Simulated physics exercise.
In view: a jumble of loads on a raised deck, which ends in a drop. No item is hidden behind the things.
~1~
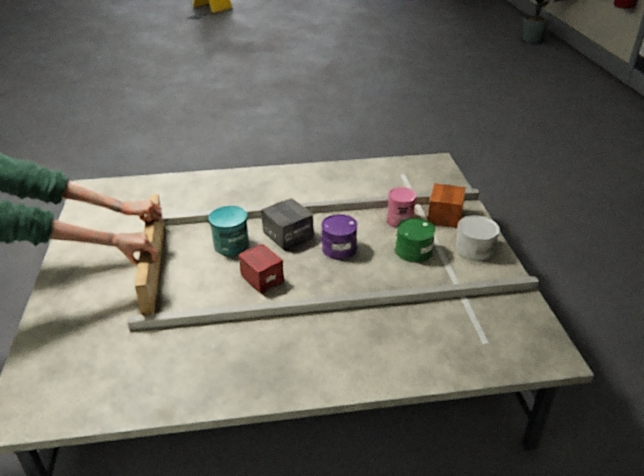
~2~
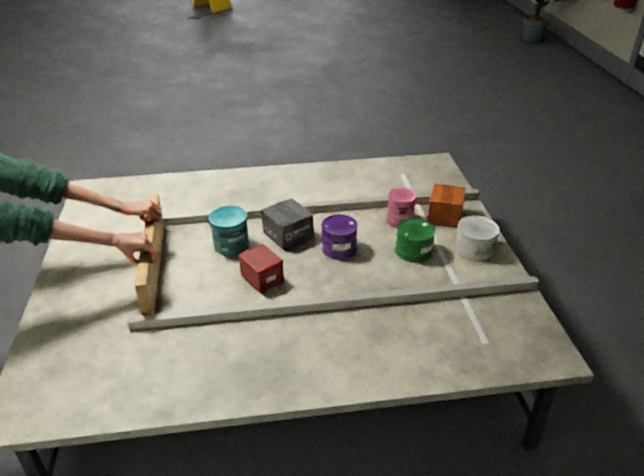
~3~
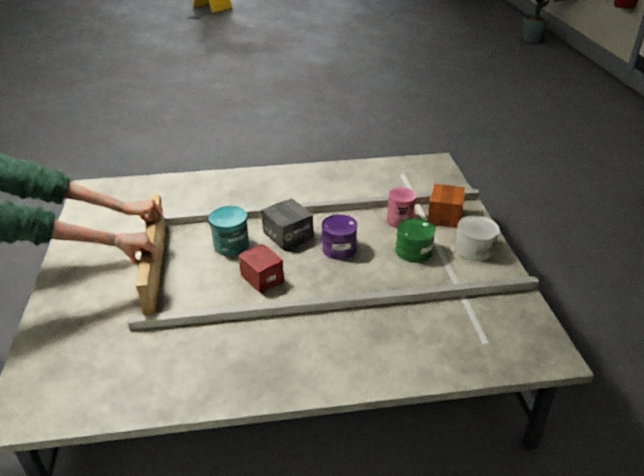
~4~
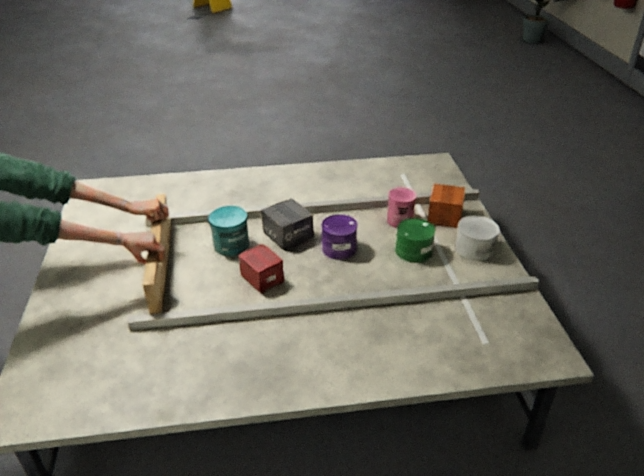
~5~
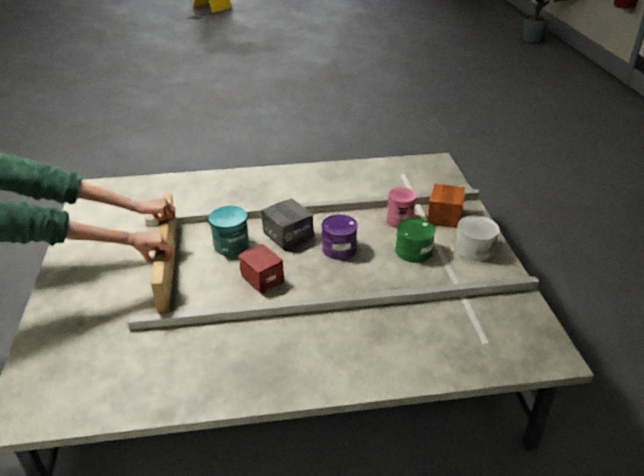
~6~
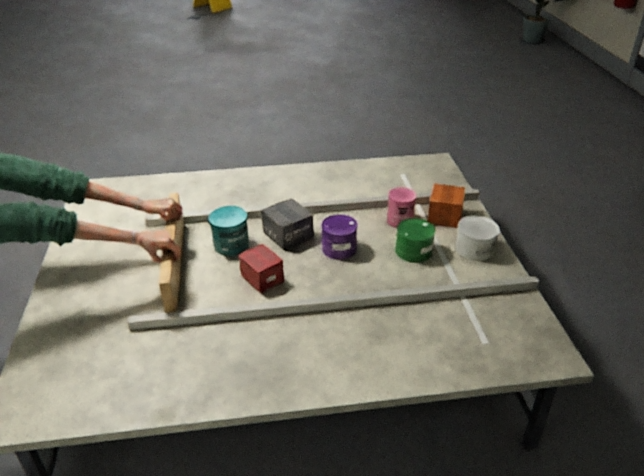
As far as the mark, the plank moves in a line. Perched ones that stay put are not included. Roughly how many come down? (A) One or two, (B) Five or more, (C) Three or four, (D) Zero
C, three or four.
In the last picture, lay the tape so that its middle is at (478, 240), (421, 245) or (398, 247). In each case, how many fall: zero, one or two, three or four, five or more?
Taking the places in the order asked: At least five, then either one or two, then either one or two.
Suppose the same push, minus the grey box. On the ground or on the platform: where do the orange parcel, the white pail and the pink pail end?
First, the orange parcel is safe; next, the white pail takes the fall; last, the pink pail is safe.
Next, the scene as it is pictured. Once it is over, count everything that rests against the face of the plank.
The count is 3.
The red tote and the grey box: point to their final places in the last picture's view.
(465, 258) and (471, 202).
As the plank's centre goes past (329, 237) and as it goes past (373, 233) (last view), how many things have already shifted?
Counts: 5 and 7.
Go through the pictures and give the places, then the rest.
In the first frame, white pail (477, 238); orange parcel (446, 205); green canister (415, 240); plank (152, 252); tape (437, 243).
In the second frame, orange parcel (446, 206); plank (152, 252).
In the third frame, green canister (415, 240); red tote (262, 268).
In the fourth frame, white pail (477, 238); turquoise pail (230, 231).
In the fifth frame, orange parcel (446, 206); grey box (288, 224).
In the sixth frame, white pail (477, 238); orange parcel (446, 206); green canister (415, 240); plank (173, 250); tape (437, 243).
Soon after, none off yet; white pail at rest near (477, 238); orange parcel at rest near (446, 206); green canister at rest near (415, 240).
At rest, the number that fall off is three or four; fallen, pink pail, orange parcel and white pail.
